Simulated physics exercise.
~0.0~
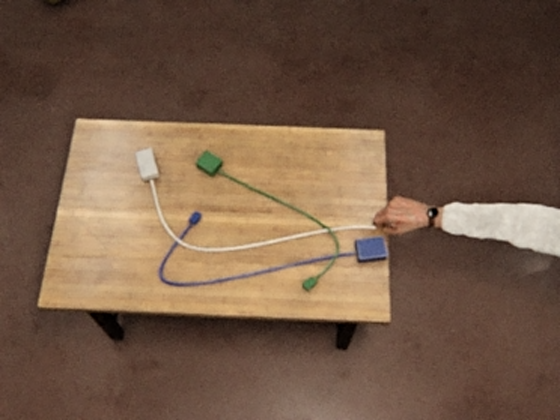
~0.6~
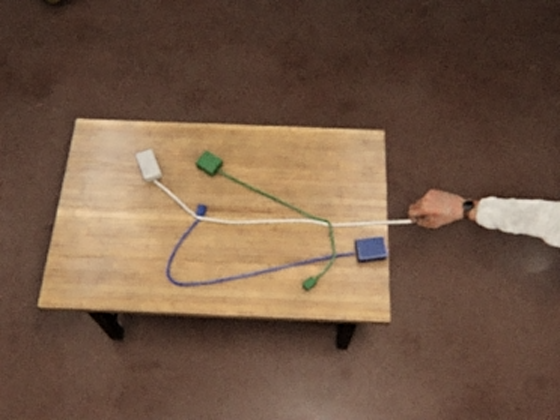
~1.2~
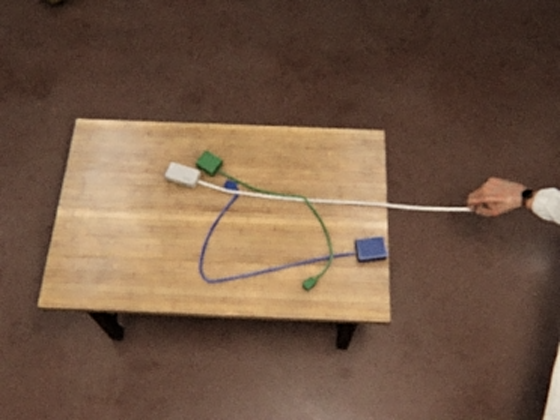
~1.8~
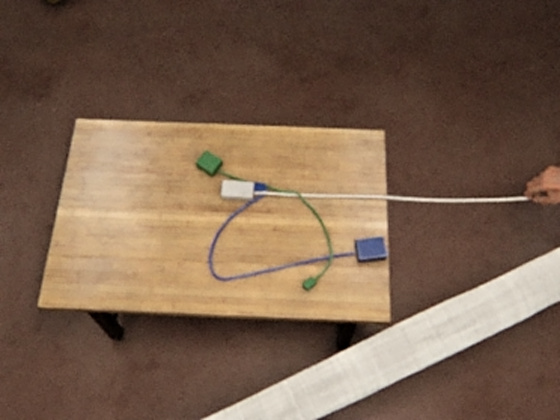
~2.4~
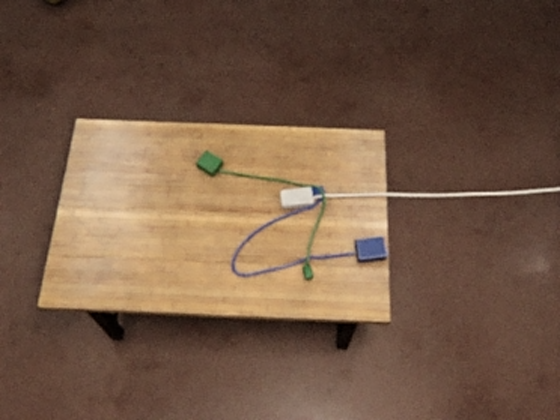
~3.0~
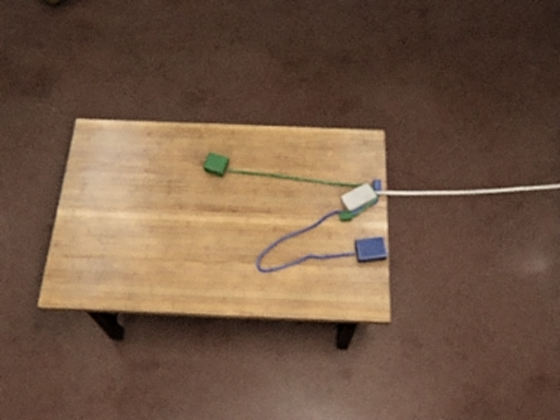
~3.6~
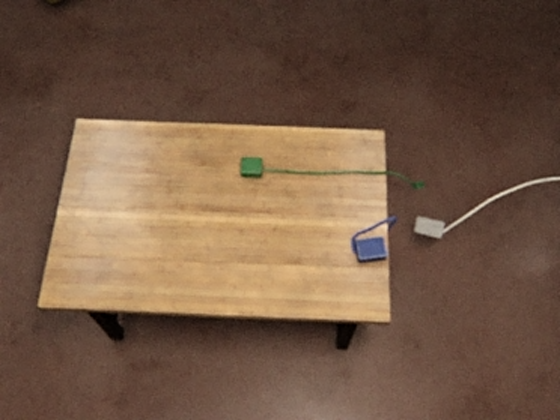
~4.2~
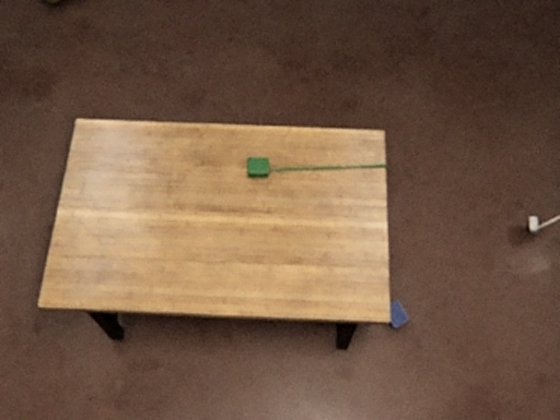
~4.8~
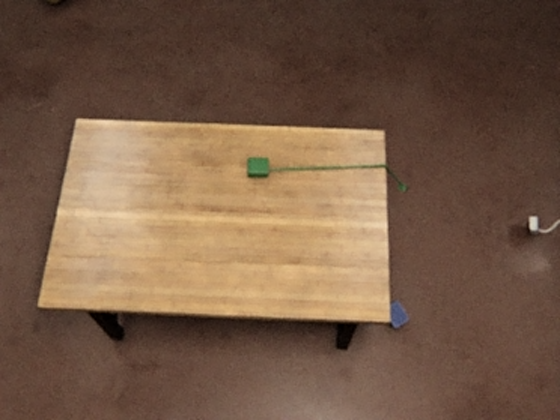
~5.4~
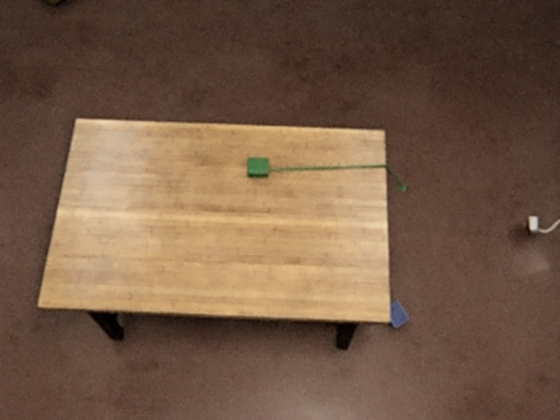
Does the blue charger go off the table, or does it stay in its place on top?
It goes off the table. After its cable is dragged along with the white one, the blue charger ends up beyond the lower right corner.
